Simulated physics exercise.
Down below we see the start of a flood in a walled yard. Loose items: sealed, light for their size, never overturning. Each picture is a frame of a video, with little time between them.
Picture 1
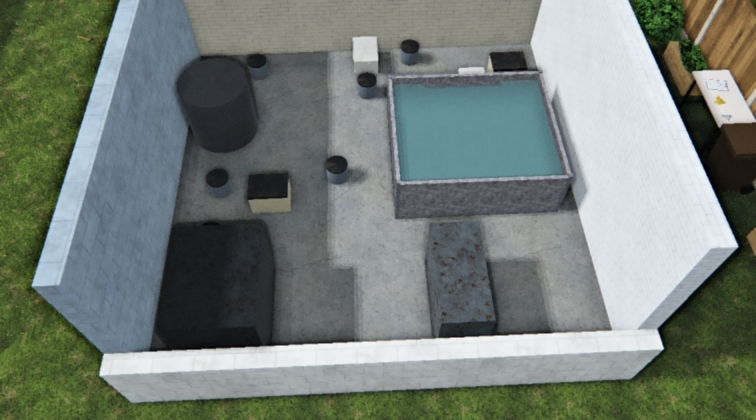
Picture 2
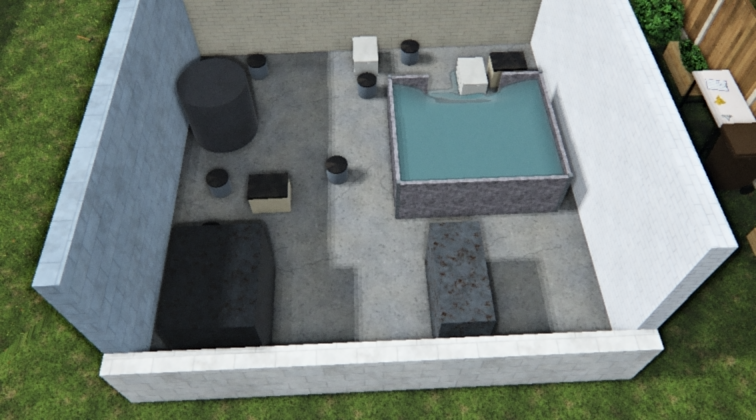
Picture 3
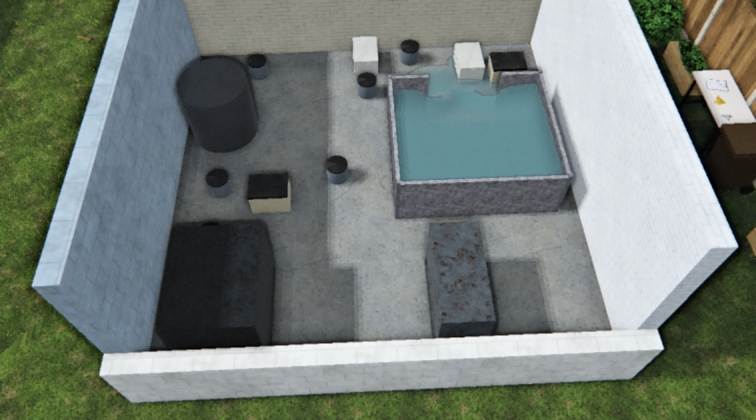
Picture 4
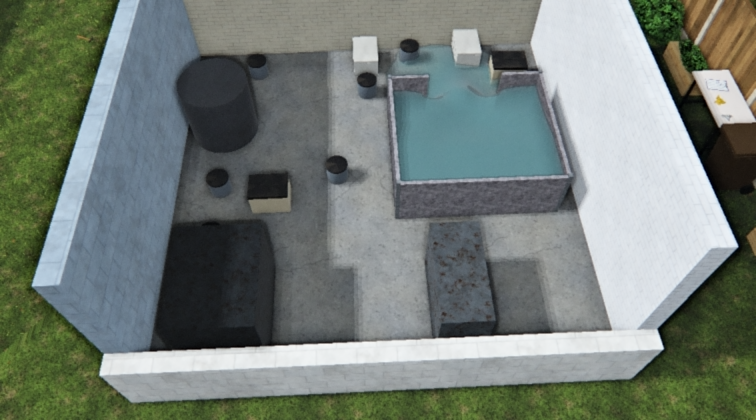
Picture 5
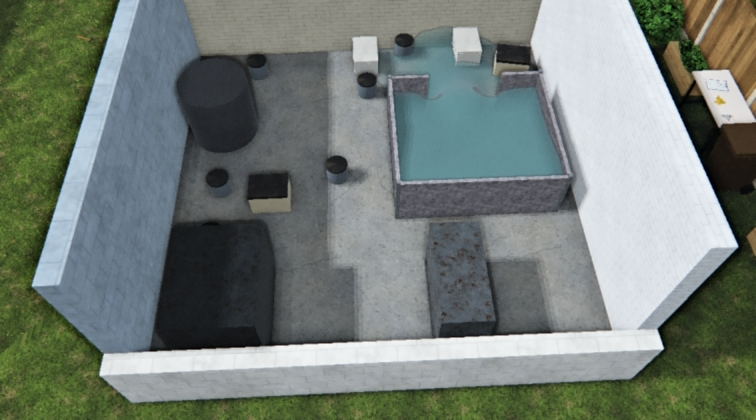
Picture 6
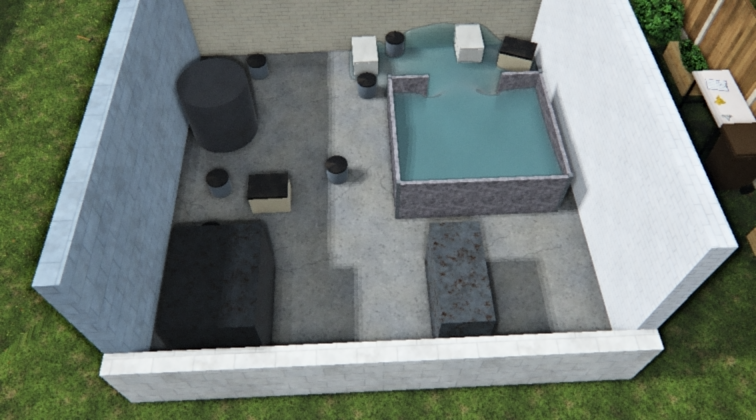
In a walled yard, water poured out through a gap in the back of a raised pool, pushing a white crate backward, then spread along the back wall and shifted a dark-topped chest and a small drum.
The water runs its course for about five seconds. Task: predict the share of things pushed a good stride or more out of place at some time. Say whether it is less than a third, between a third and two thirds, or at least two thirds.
Upper band.
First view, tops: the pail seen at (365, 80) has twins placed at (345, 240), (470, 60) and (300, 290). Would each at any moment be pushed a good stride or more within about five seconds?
In order: Hardly budges, shoved clear, then hardly budges.
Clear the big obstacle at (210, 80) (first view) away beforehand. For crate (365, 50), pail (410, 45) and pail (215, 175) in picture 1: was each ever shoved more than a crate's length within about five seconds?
In the order given: Got displaced, got displaced, got displaced.
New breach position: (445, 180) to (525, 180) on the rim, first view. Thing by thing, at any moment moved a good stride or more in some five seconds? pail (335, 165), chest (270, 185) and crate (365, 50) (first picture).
One after the other: Under that, pushed that far, short of that.
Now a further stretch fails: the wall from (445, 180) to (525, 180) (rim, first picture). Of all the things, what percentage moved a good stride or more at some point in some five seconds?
About 50 %.
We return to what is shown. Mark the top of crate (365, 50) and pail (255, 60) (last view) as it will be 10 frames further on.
Roughly (275, 105) and (198, 78).
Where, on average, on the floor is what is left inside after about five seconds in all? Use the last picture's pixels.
(316, 158).
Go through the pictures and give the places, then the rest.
A crate at (474, 81) rests on the ground; a chest at (509, 60), on the bottom; 0 of 10 have shifted, in the first frame.
A crate at (473, 71), on the bottom, close to its start; a chest at (509, 60), on the bottom; 1 of 10 have shifted, in the second frame.
A crate at (470, 55), on the bottom, a stride from its start; a chest at (509, 60), on the bottom; 1 of 10 have shifted, in the third frame.
A crate at (467, 41) rests on the ground, a stride from its start; a chest at (510, 59) rests on the ground; 1 of 10 have shifted, in the fourth frame.
A crate at (467, 39) floats, a stride from its start; a chest at (514, 53) rests on the ground, close to its start; 3 of 10 have shifted, in the fifth frame.
A crate at (469, 36), afloat, a stride from its start; a chest at (519, 47), on the bottom, a stride from its start; 3 of 10 have shifted, in the sixth frame.
A moment on, 3 of 10 are well off their spots; 3 afloat.
Next, 4 of 10 are well off their spots; 4 afloat.
Later, 4 of 10 are well off their spots; 5 afloat.
In the end, 6 of 10 are well off their spots, and 7 have been at some point; 6 afloat.
